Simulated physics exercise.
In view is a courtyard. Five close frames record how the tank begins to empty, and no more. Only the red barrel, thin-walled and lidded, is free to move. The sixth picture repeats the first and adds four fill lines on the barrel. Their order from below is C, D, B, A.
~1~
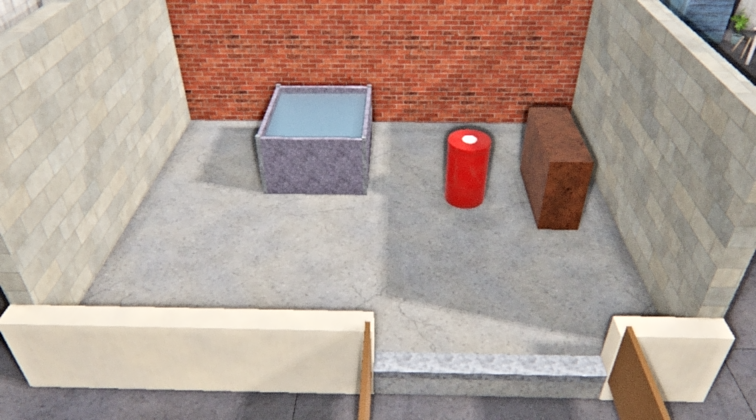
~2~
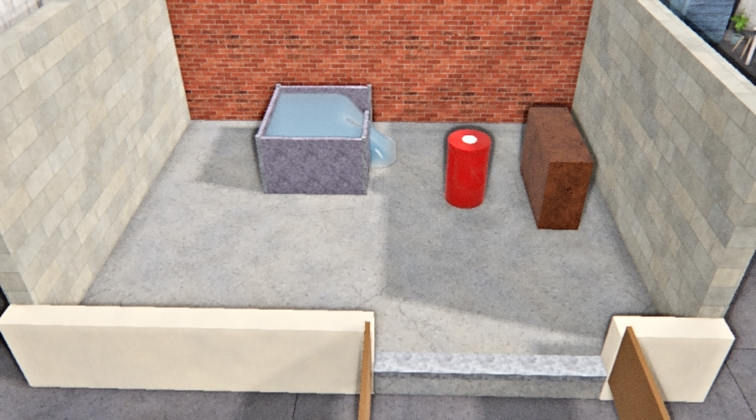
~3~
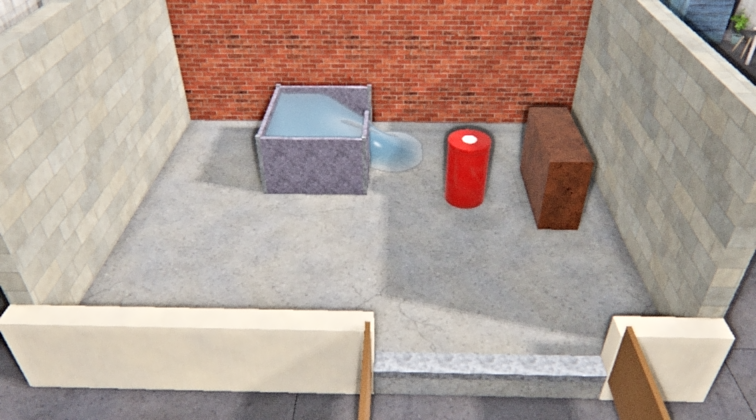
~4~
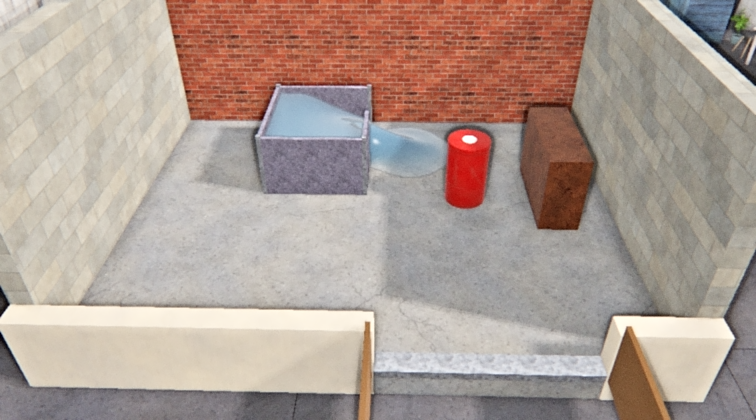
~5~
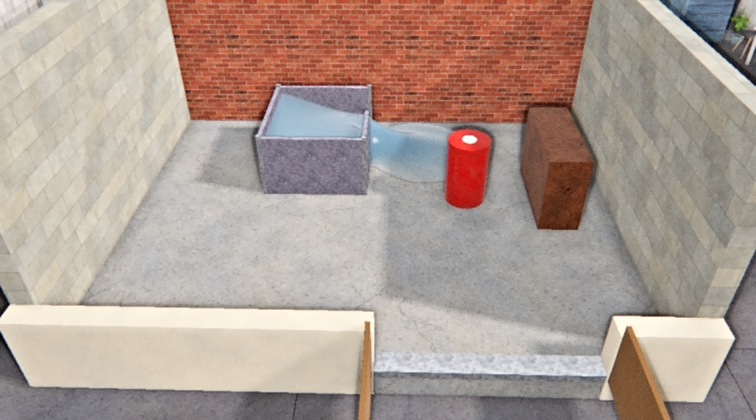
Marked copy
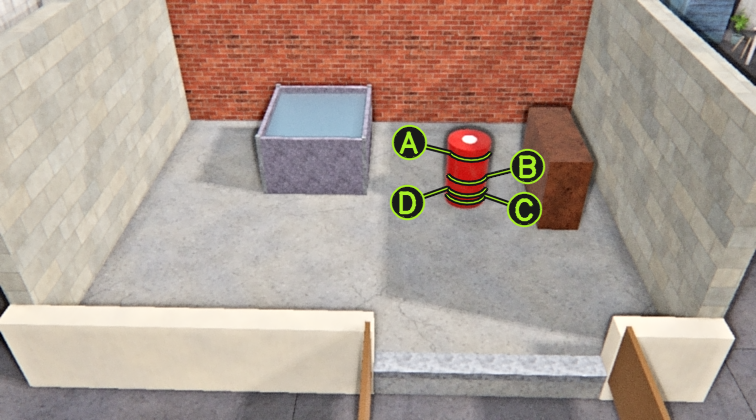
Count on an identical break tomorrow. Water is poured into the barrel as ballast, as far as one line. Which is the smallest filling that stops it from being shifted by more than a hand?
Choose C.
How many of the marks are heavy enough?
All of the four.
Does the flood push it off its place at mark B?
No, not at all.
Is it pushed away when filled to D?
No, that is safe.
In lime, A at (471, 160); B at (468, 183); C at (467, 202); D at (467, 196); from the bottom up C, D, B, A.
If A is chosen, it does not move.
If B is chosen, it does not move.
If C is chosen, it does not move.
If D is chosen, it does not move.
